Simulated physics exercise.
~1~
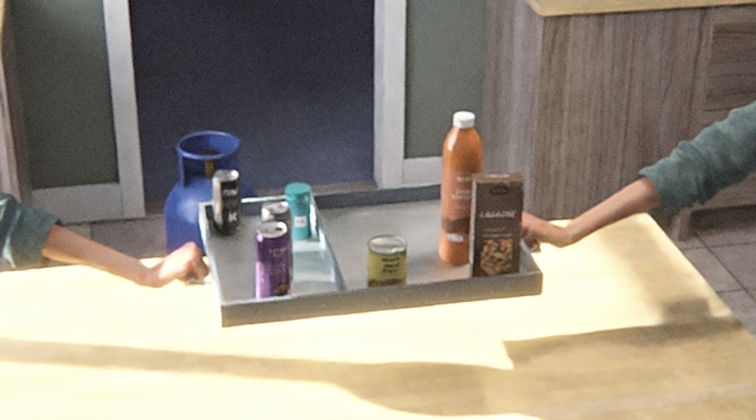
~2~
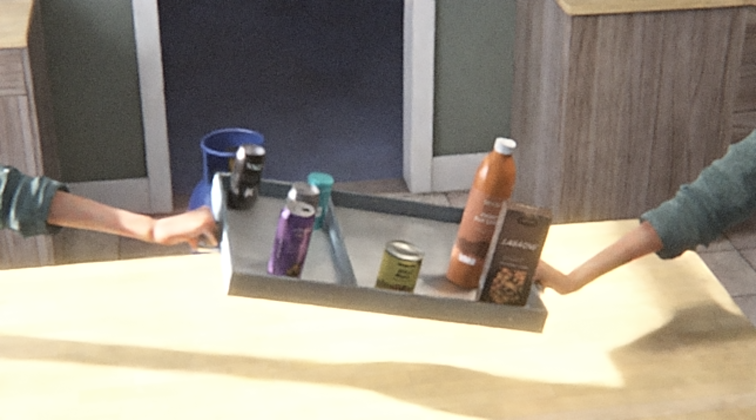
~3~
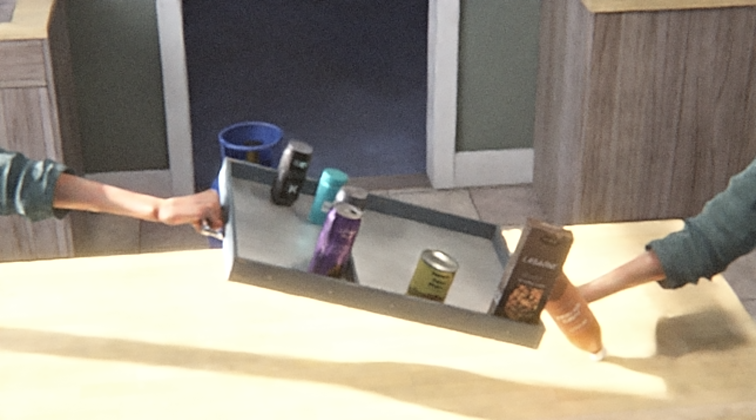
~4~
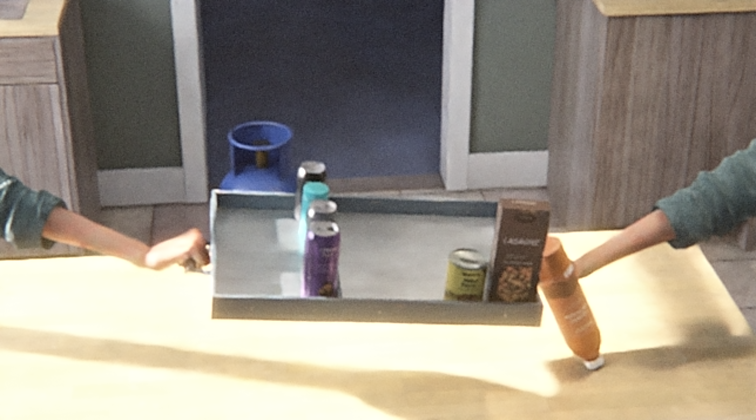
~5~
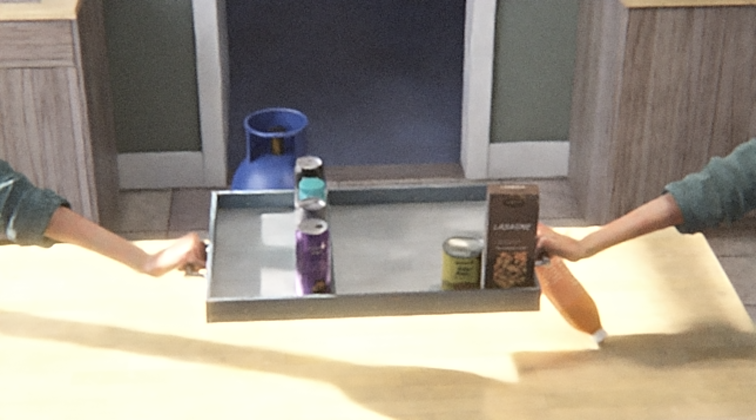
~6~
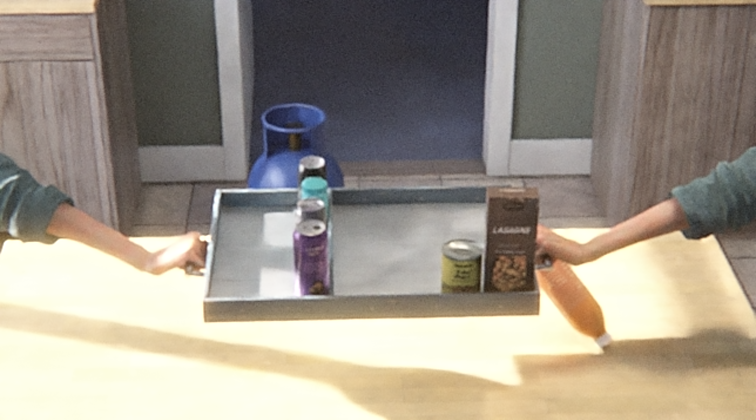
Above a sunlit kitchen table, two hands tipping a tray right and levelling it, cans sliding and the orange bottle toppling off.
